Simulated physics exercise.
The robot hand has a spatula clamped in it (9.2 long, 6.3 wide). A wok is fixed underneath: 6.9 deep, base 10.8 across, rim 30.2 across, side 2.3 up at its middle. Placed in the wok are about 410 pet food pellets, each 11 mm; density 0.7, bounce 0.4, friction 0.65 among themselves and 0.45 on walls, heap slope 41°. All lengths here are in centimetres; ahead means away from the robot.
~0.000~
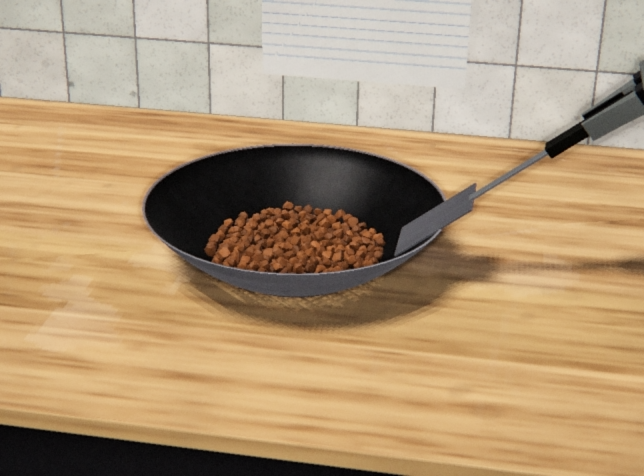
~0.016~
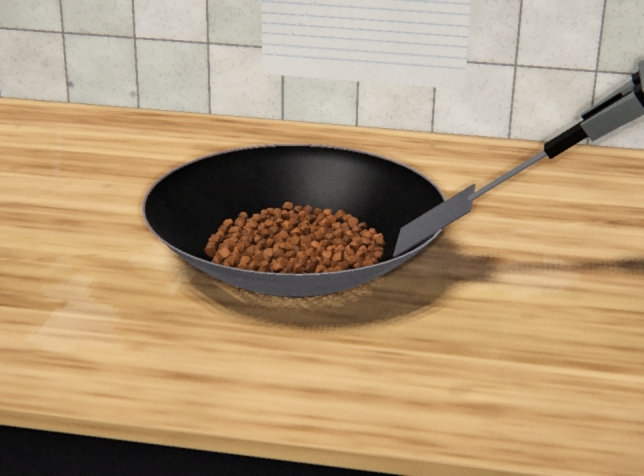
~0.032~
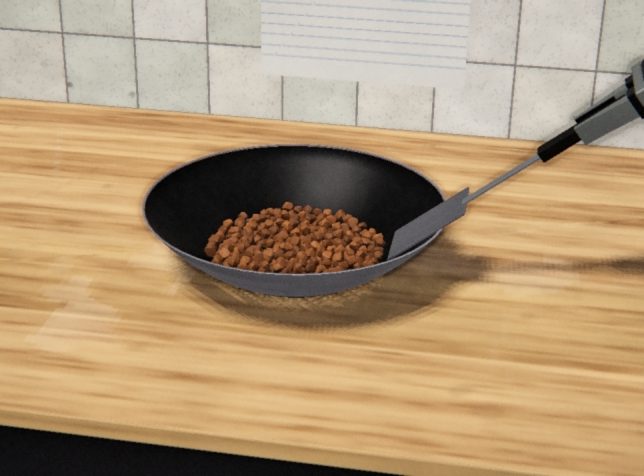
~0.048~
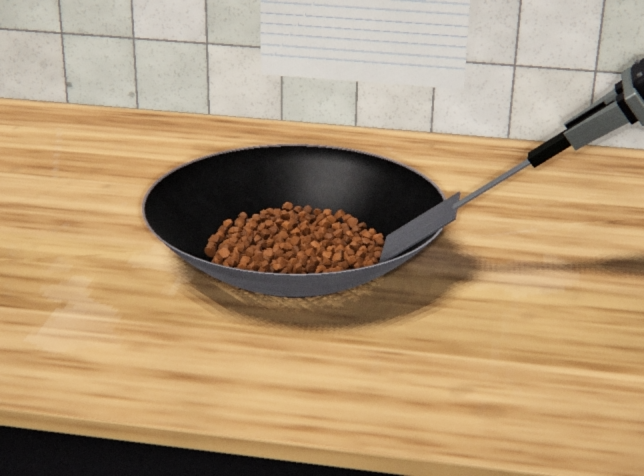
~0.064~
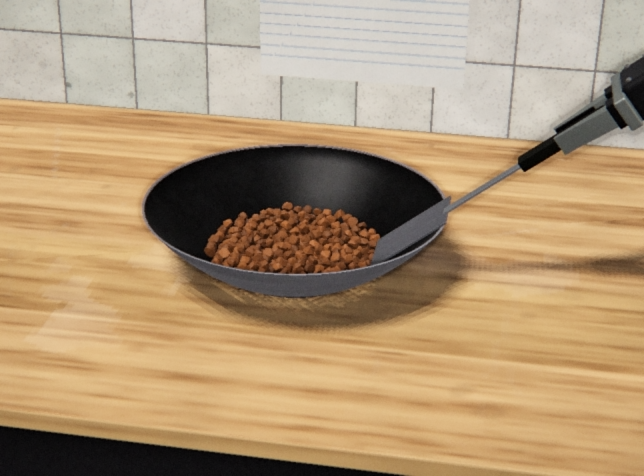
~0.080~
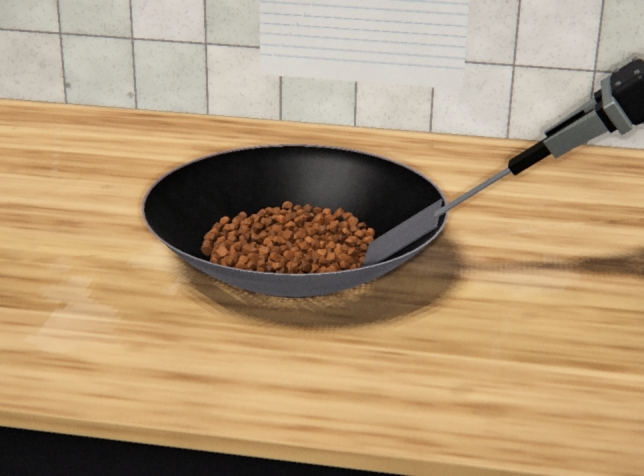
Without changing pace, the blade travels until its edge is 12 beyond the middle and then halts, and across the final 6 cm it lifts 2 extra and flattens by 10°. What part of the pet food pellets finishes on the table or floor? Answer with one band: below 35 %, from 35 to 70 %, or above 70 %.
Below 35 %.
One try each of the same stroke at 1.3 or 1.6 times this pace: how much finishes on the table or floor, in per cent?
30 and 35 %.
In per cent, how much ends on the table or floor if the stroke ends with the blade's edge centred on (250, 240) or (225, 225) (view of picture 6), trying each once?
Roughly 0 and 0 per cent.
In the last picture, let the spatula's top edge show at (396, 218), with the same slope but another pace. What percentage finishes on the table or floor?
That share would be some 40 percent.
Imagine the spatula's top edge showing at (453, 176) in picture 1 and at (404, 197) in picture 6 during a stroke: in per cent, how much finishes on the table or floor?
30 %.
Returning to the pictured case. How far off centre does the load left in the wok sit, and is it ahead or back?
Roughly 4.0 cm ahead of the centre.
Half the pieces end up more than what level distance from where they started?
5 cm.
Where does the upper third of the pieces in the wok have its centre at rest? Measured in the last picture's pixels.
Approximately at pixel (223, 219).
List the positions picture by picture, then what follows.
The spatula top edge at (474, 196), sloping 39°; upper third of the load around (303, 245), from x 210 to 380, top at y 205; 414 in the wok, in the first picture.
The spatula top edge at (473, 197), sloping 39°; upper third of the load around (303, 245), from x 210 to 380, top at y 205, in the second picture.
The spatula top edge at (467, 200), sloping 39°; upper third of the load around (303, 245), from x 210 to 380, top at y 205, in the third picture.
The spatula top edge at (458, 205), sloping 39°; upper third of the load around (303, 245), from x 210 to 380, top at y 205, in the fourth picture.
The spatula top edge at (448, 209), sloping 39°; upper third of the load around (300, 243), from x 210 to 375, top at y 205, in the fifth picture.
The spatula top edge at (439, 213), sloping 39°; upper third of the load around (289, 239), from x 205 to 370, top at y 205; 414 in the wok, in the sixth picture.
After 0.21 s, sloping 39°, highest piece 7 above the table; 414 in the wok.
After 0.34 s, sloping 37°, highest piece 9 above the table; 408 in the wok, 6 on the blade or in flight.
After 0.61 s, sloping 29°, highest piece 8 above the table; 306 in the wok, 104 on the table or floor, 4 on the blade or in flight.
After 1.66 s, sloping 29°, highest piece 7 above the table; 305 in the wok, 109 on the table or floor.
In the end, 305 in the wok, 109 on the table or floor. That is 26 % on the table or floor.
